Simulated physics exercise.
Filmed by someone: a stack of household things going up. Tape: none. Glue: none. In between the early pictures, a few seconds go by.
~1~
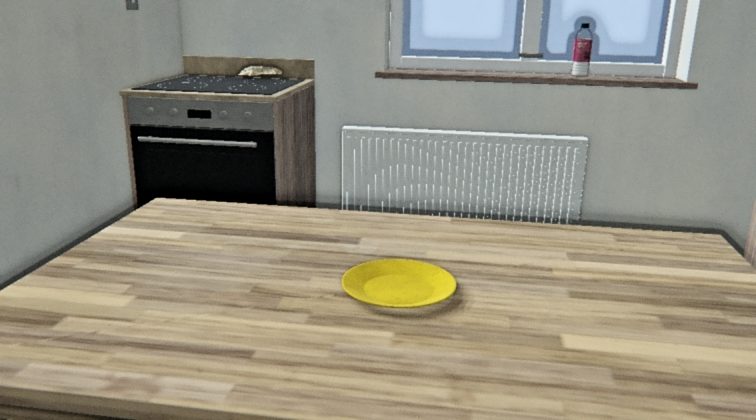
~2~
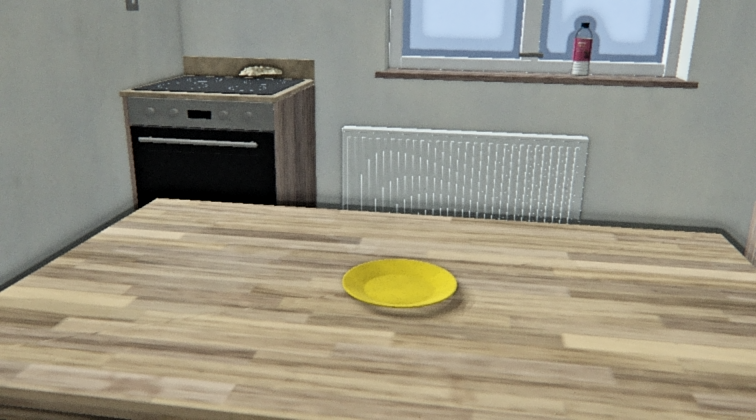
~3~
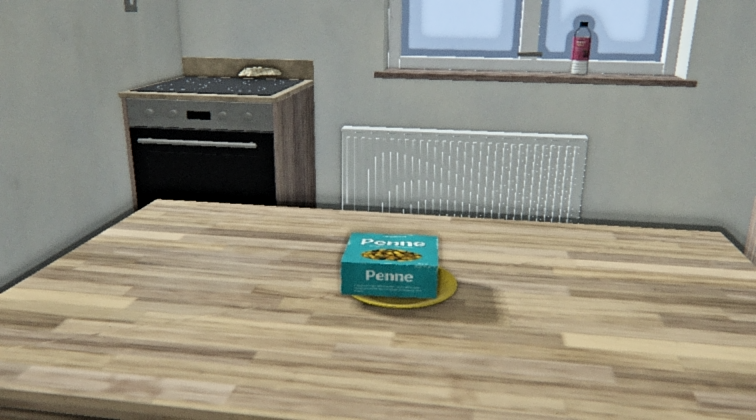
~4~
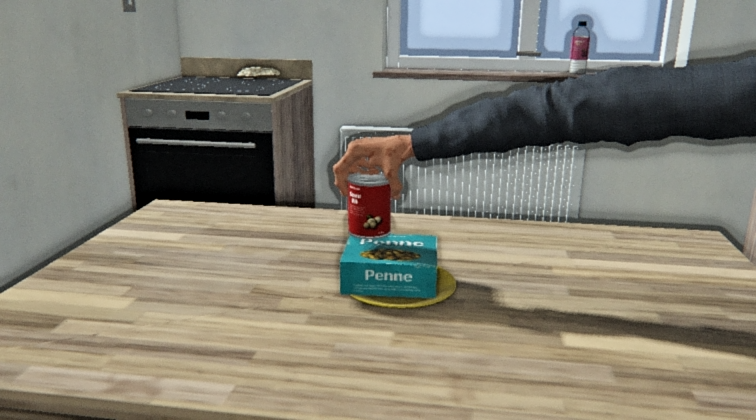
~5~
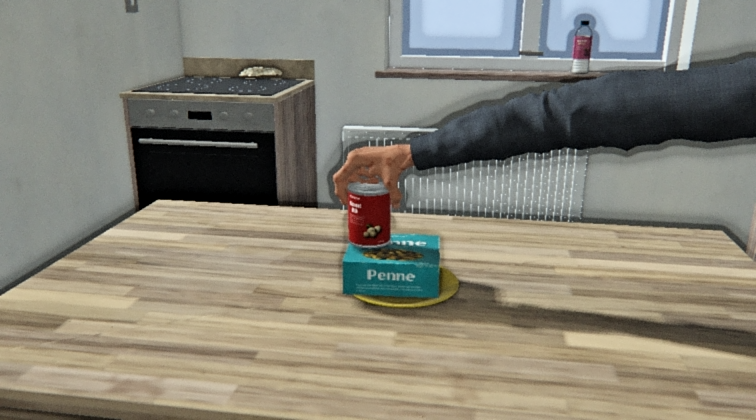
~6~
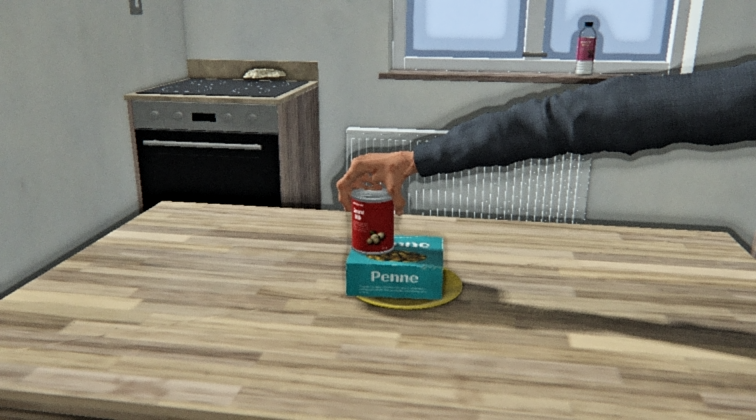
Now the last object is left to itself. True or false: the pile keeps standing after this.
True.
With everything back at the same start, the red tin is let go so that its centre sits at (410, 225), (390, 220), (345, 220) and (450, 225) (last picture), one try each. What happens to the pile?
Try 1: Stable. Try 2: Stable. Try 3: Falls over. Try 4: Falls over.
Then, 0.20 s past the last view, nothing moves.
Then, 0.40 s past the last view, red tin resting near (373, 221).
Finally, all 3 still in place. Final places as the last picture's camera would see them, red tin near (373, 221). The pile holds.
